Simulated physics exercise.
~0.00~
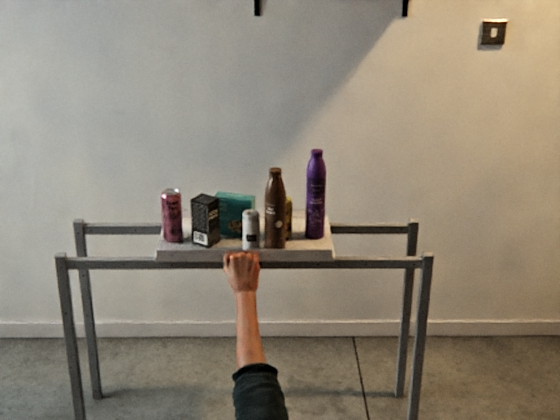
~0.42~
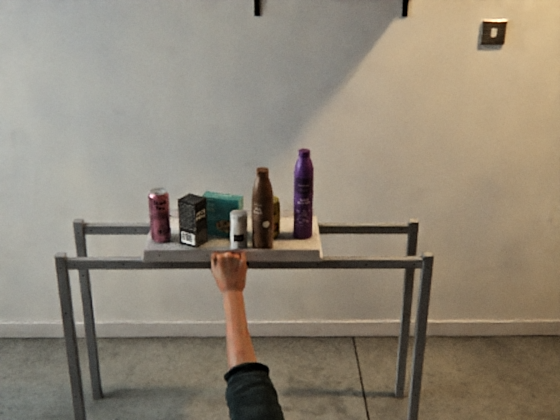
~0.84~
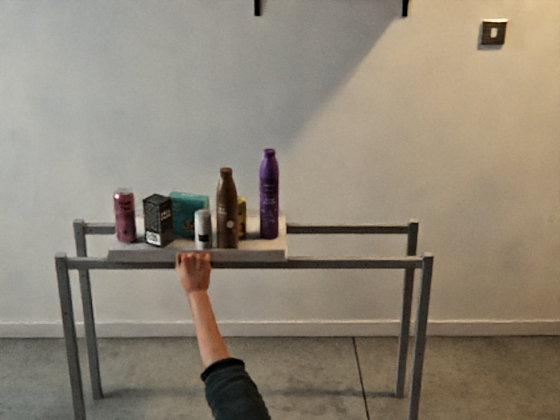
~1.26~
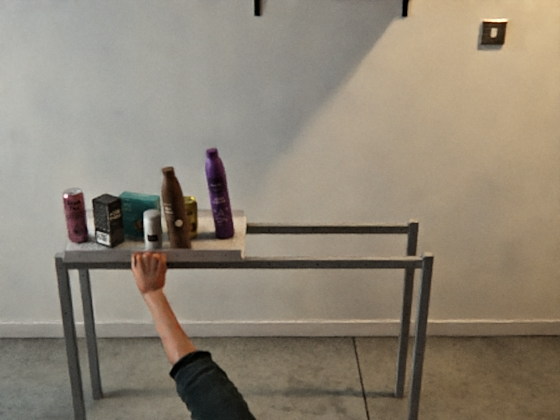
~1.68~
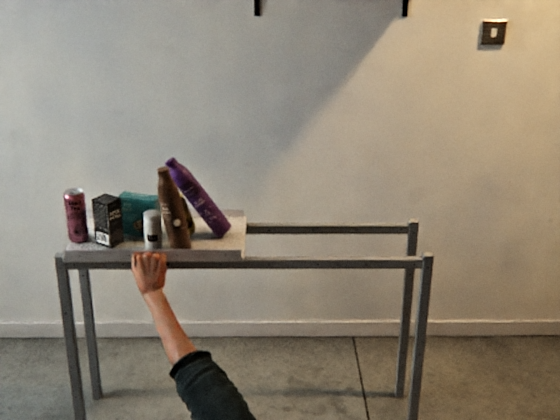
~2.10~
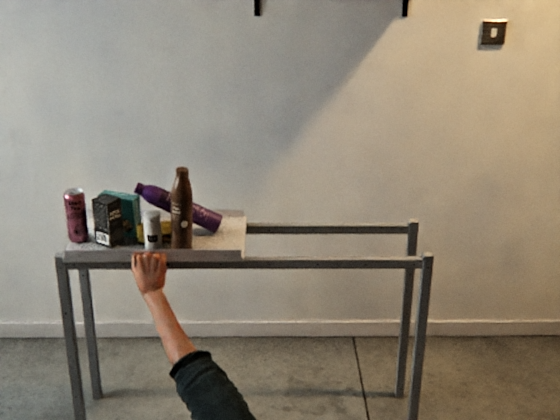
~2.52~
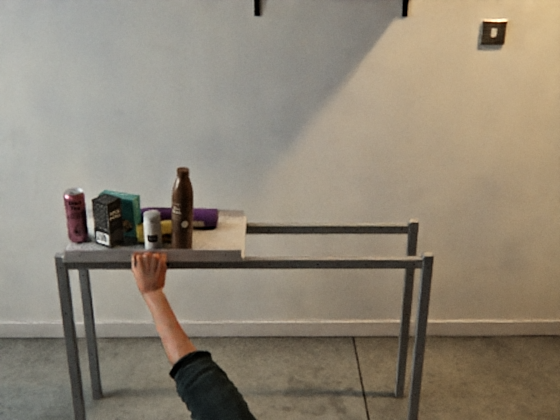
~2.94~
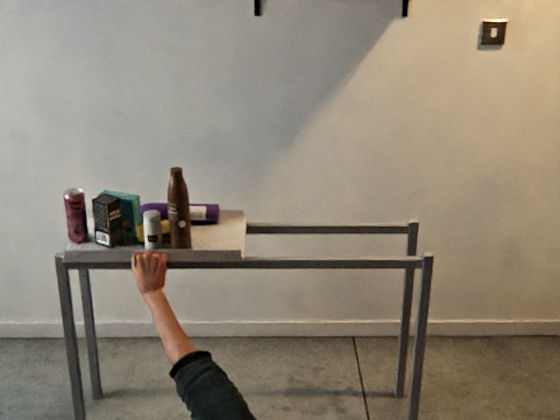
A hand slides a loaded tray left until it stops, toppling the purple bottle and yellow can.
